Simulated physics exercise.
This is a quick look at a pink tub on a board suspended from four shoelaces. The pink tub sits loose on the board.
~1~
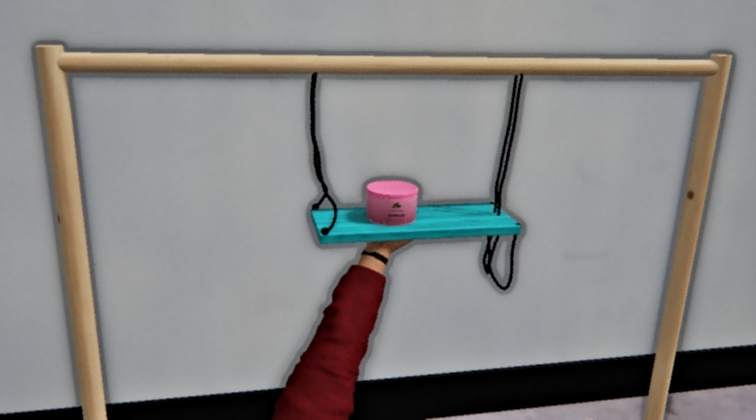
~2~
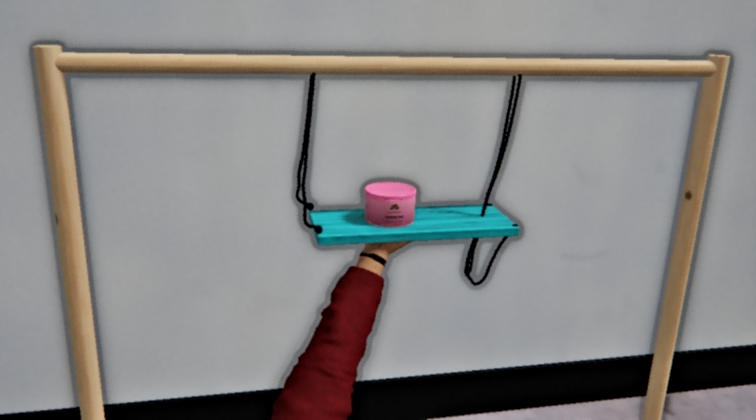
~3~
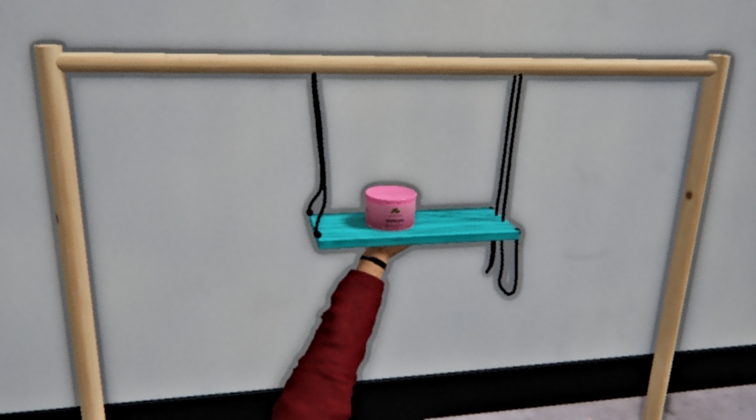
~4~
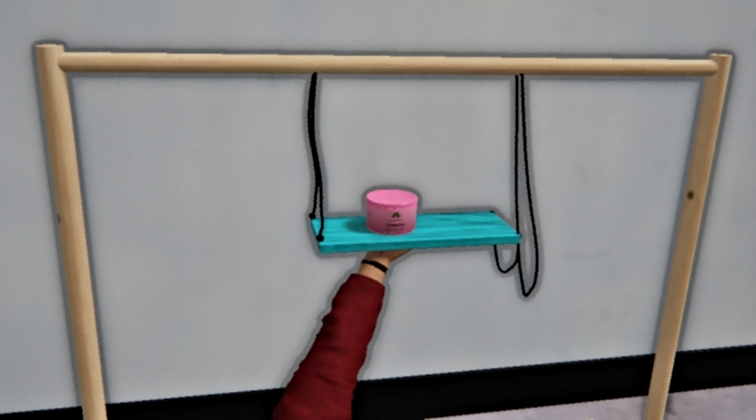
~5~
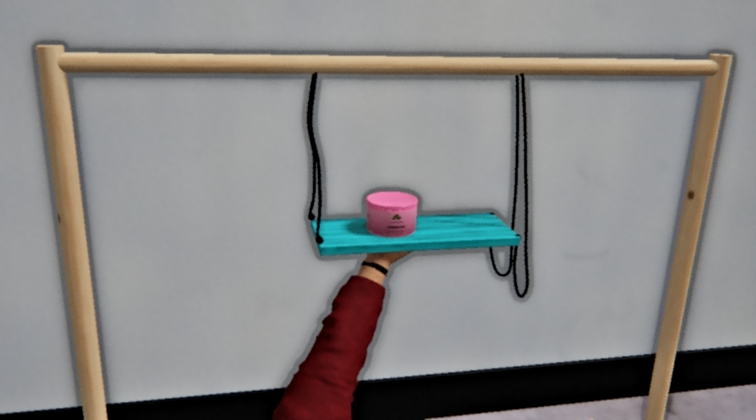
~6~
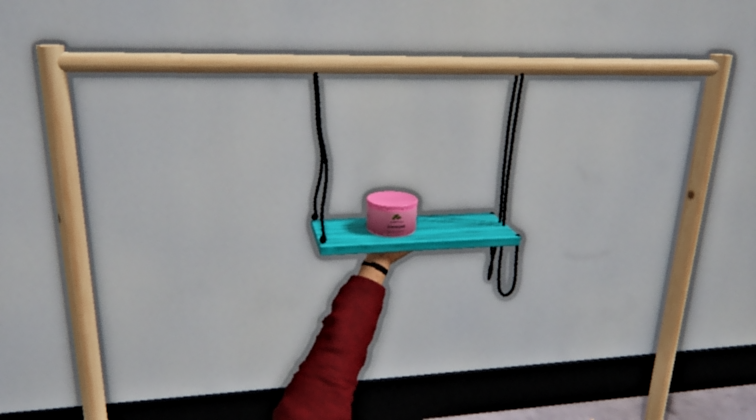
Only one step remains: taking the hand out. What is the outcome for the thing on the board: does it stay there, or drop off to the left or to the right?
The outcome: It drops off to the right.
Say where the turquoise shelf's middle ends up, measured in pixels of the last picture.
Resting point: Around (376, 298).
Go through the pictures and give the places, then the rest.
Pink tub (392, 203); turquoise shelf (424, 235), in the first picture.
Pink tub (390, 204), in the second picture.
Pink tub (390, 208), in the third picture.
Pink tub (391, 212); turquoise shelf (423, 244), in the fourth picture.
Pink tub (392, 214), in the fifth picture.
Pink tub (392, 214); turquoise shelf (424, 246); left shoelaces almost straight; right shoelaces slack, hanging in a loop, in the sixth picture.
Then, 0.78 s on from there, board tipped 38° down to the right; tub on the floor.
Then, 1.40 s on from there, board tipped 50° down to the right; tub on the floor.
In the end, board tipped 47° down to the right; tub on the floor. The pink tub tumbles from the right end.
